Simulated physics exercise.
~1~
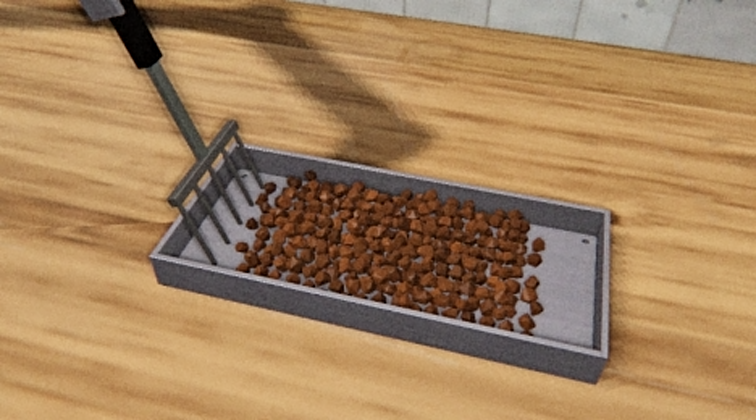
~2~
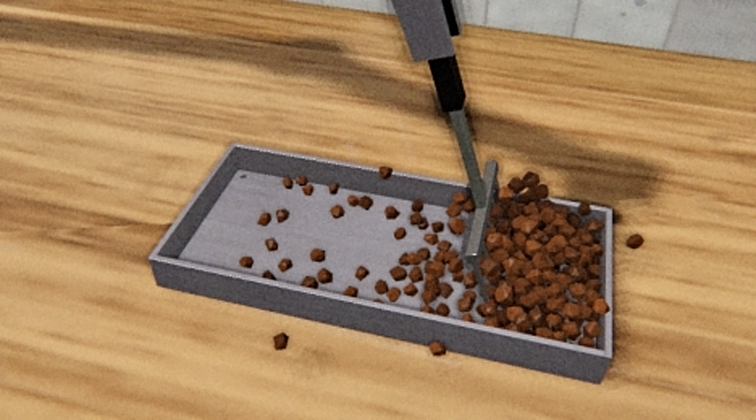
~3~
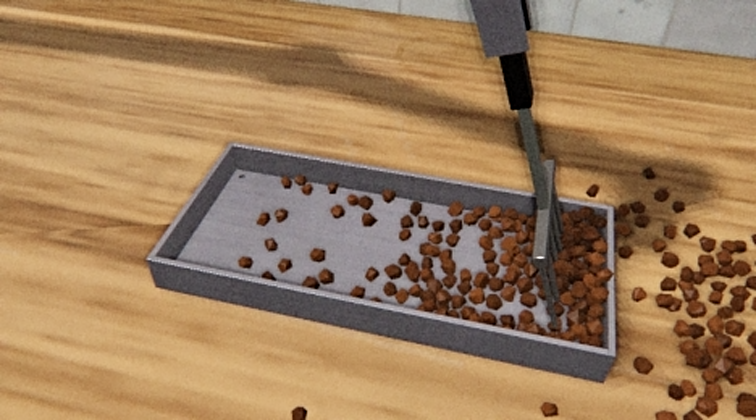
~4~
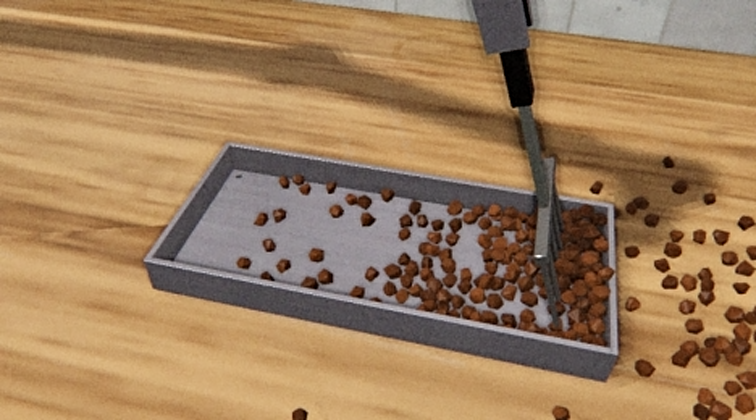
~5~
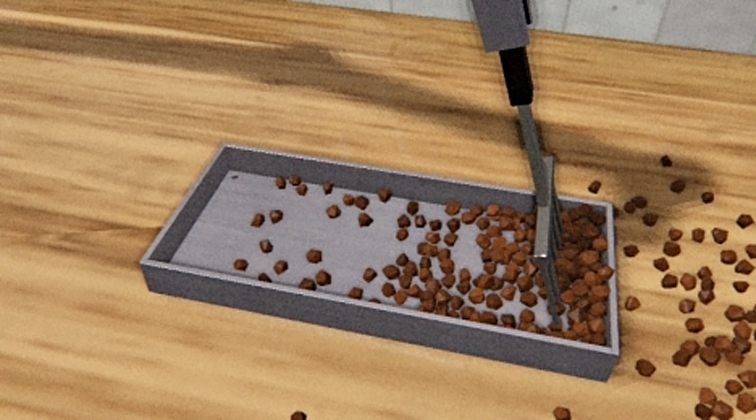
A rake on a mechanical arm pushed a layer of brown pellets to the right along a shallow gray tray, piling them against the end until many spilled onto the wooden table, then stopped there with plenty still in the tray.
